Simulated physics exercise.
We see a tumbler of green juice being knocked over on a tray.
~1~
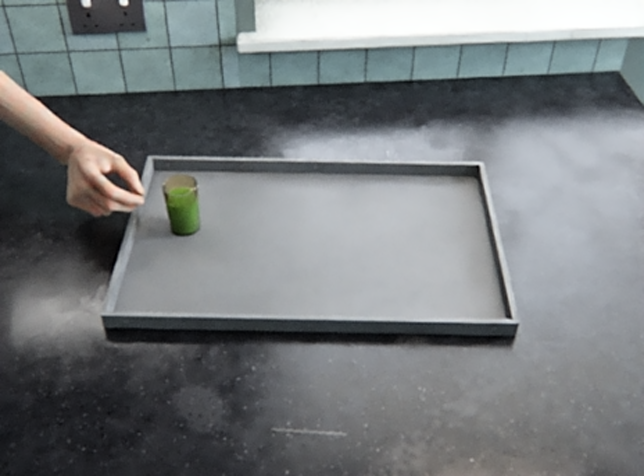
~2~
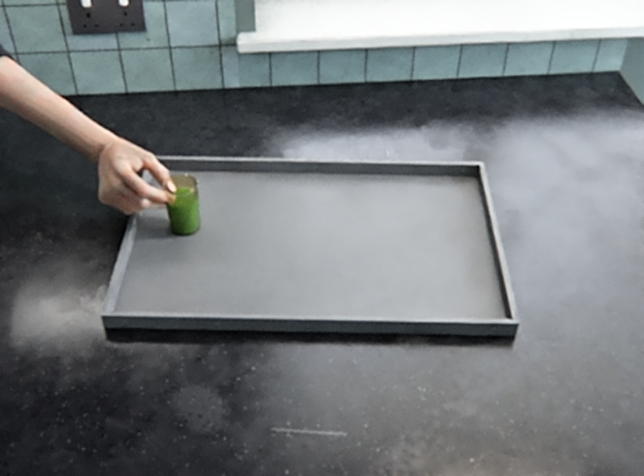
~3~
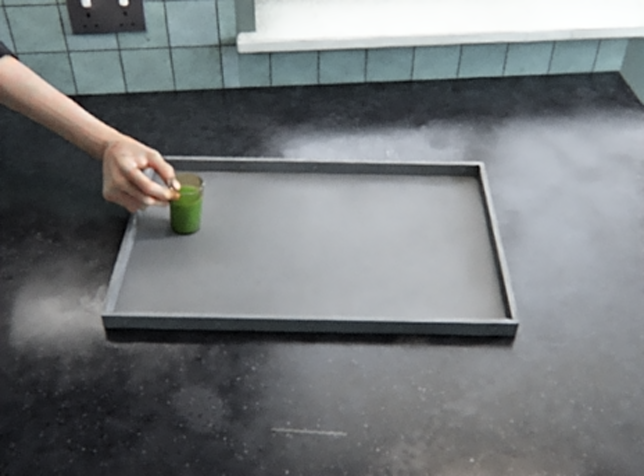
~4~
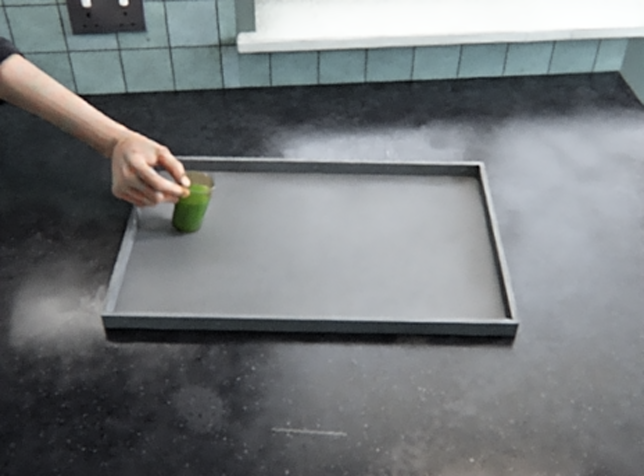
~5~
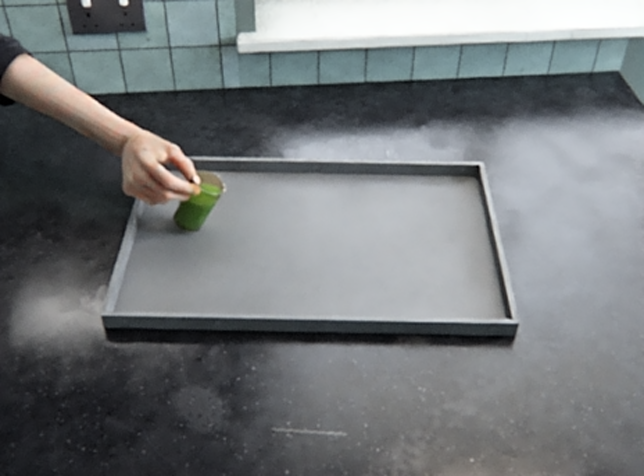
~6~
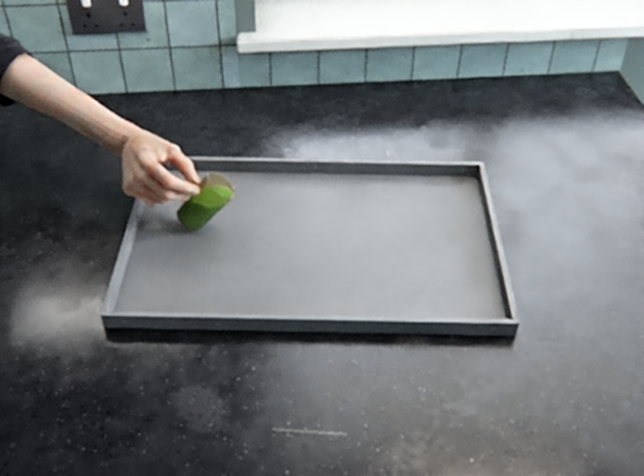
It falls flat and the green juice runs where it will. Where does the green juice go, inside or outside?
In the end it keeps within the tray.
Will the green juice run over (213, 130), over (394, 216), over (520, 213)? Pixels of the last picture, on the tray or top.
First untouched, second wet, third untouched.
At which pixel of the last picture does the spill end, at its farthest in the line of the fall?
Near (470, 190).
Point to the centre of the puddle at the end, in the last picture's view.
Roughly at (388, 214).
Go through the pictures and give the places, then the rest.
In the first frame, it stands upright; tumbler (183, 205) about two thirds full; tray (325, 315).
In the second frame, it is being nudged; tumbler about two thirds full, surface at (182, 197).
In the third frame, it is being nudged; tumbler (186, 203) about two thirds full.
In the fourth frame, it is being nudged; tumbler about two thirds full, surface at (194, 195); tray (325, 315).
In the fifth frame, it is being nudged; tumbler (199, 201) tipped 30°.
In the sixth frame, it is falling; tumbler (206, 201) tipped 40°.
Next, the tumbler lies in the tray; the puddle covers about as much as a plate; the top is dry.
After that, the puddle covers about as much as a tray; the top is dry.
Finally, the puddle covers about as much as a tray; the top is dry.
